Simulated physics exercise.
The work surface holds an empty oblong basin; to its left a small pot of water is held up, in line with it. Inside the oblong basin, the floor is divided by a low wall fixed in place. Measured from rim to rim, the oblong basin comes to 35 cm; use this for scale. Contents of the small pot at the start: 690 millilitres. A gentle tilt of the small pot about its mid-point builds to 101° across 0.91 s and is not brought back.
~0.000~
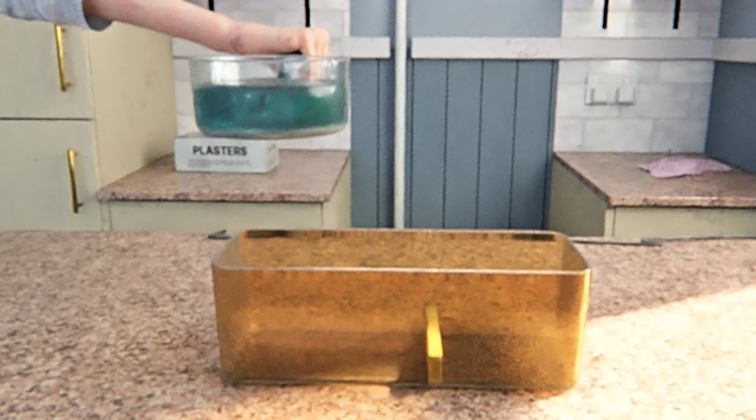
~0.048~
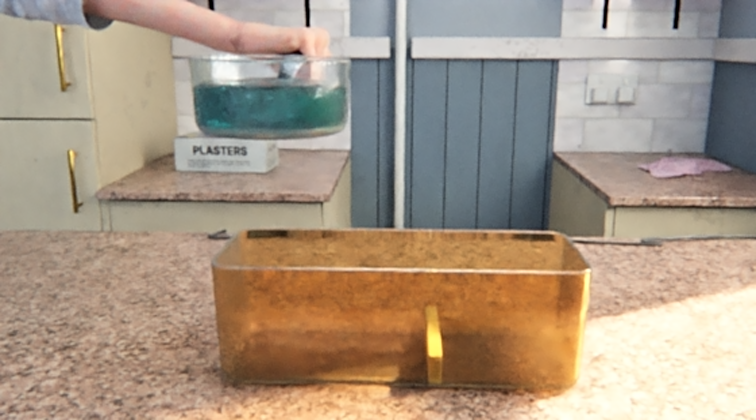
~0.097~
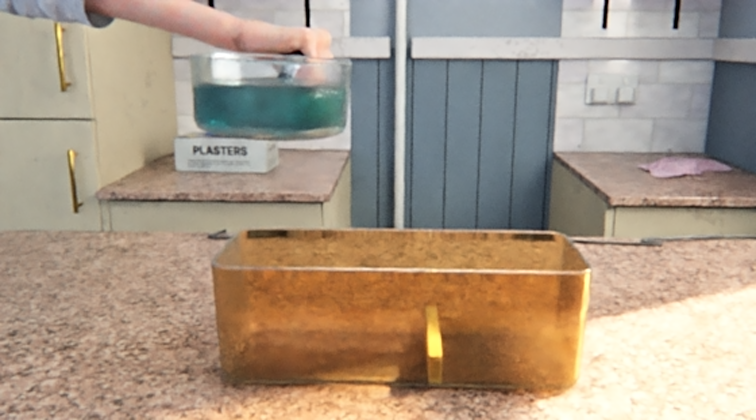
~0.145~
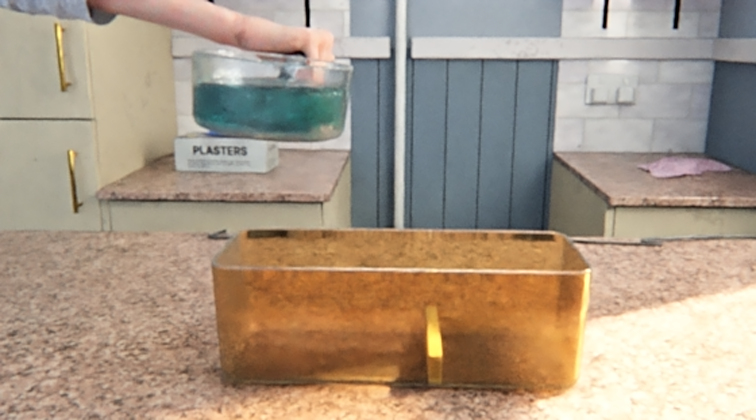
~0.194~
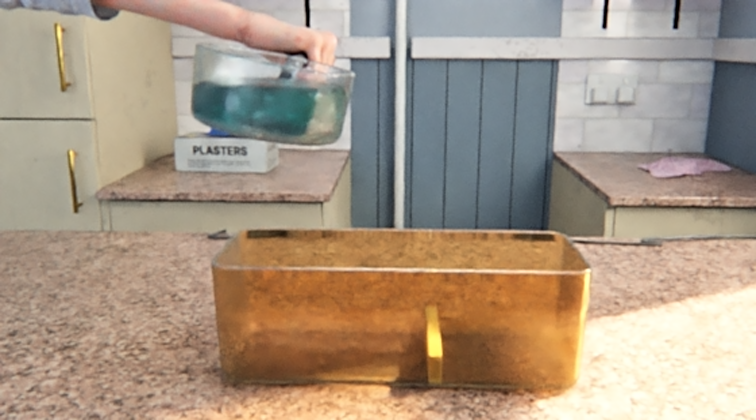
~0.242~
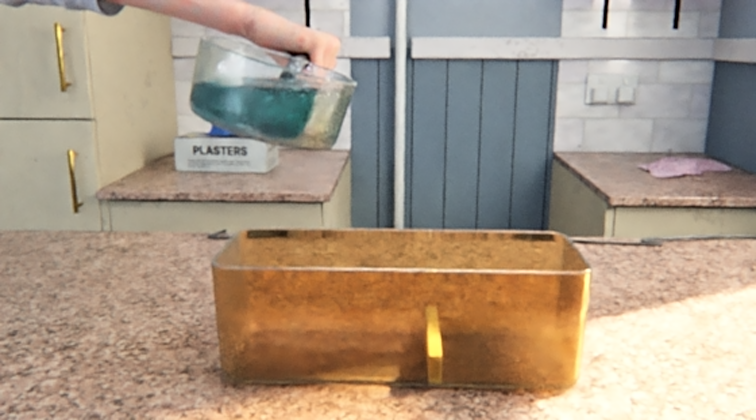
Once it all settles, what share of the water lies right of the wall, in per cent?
22 %.
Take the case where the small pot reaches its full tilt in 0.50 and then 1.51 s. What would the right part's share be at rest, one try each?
Around 20 per cent first, around 30 per cent next.
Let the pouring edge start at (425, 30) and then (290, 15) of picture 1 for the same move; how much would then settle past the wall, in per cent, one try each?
Around 75 per cent first, around 20 per cent next.
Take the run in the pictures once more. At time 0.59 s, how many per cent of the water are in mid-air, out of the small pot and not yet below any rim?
At that moment, about 42 percent.
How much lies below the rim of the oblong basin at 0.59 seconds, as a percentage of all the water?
I'd estimate some 12 percent of the liquid.
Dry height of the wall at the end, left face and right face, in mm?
Left about 10 mm, right about 20 mm.
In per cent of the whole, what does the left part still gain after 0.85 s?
It comes to some 14 per cent.
By 0.59 s the tilt is 74° and 47 per cent is still to pour, 11 is left of the wall and 0 right of it.
By 0.85 s the tilt is 100° and 9 per cent is still to pour, 62 is left of the wall and 18 right of it.
By 1.12 s the tilt is 101° and 1 per cent is still to pour, 74 is left of the wall and 21 right of it.
By 1.41 s the tilt is 101° and 0 per cent is still to pour, 77 is left of the wall and 22 right of it.
At rest 76 per cent lies left of the wall, 22 right of it and 2 outside.
